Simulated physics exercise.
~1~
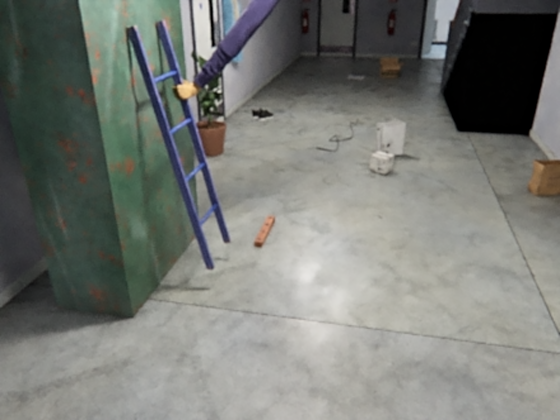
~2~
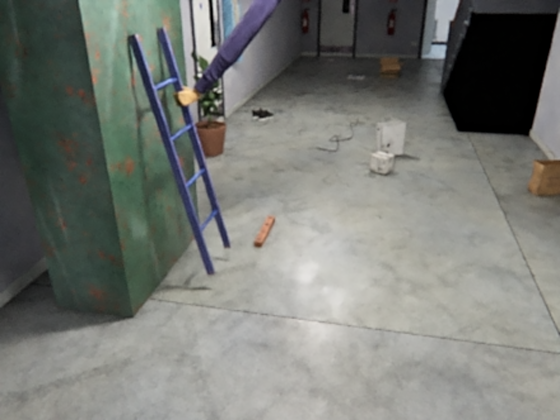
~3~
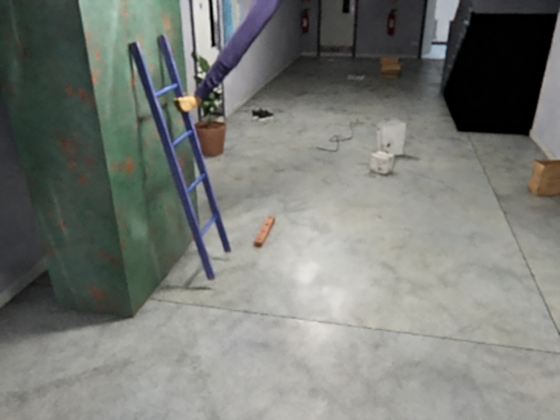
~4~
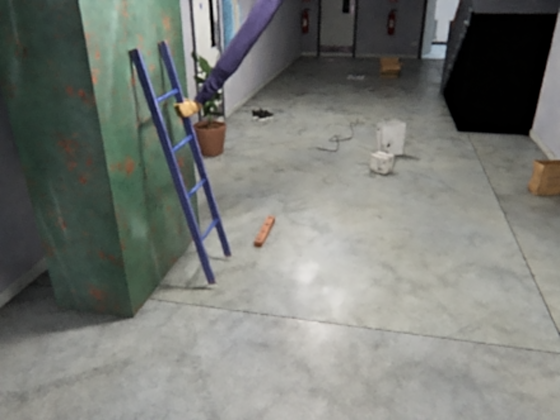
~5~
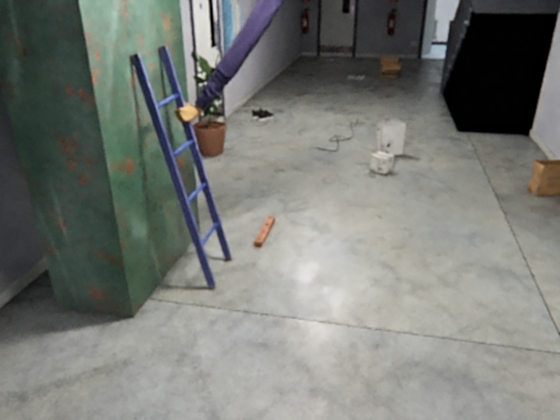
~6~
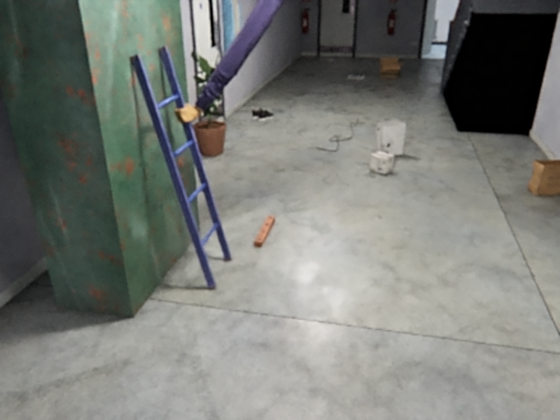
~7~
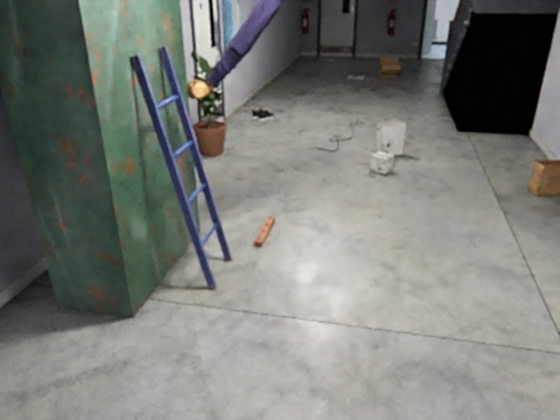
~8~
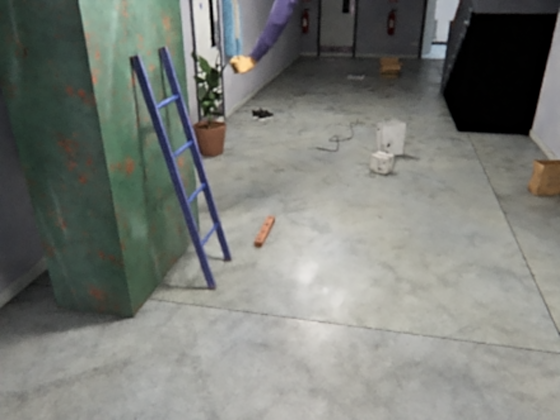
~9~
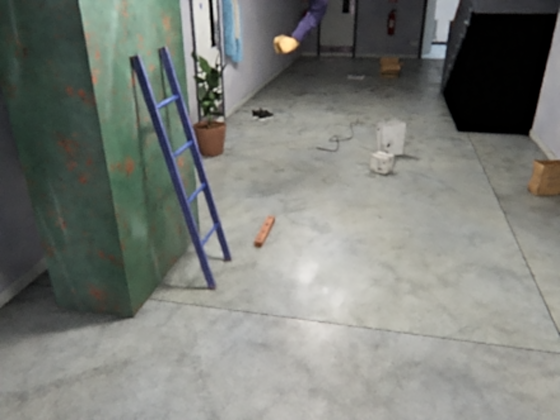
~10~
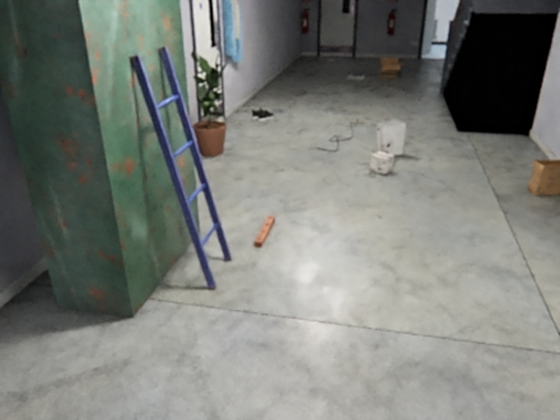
In a hallway, a gloved hand leans a blue ladder-like gate on a green cupboard, lets go, and it stays.
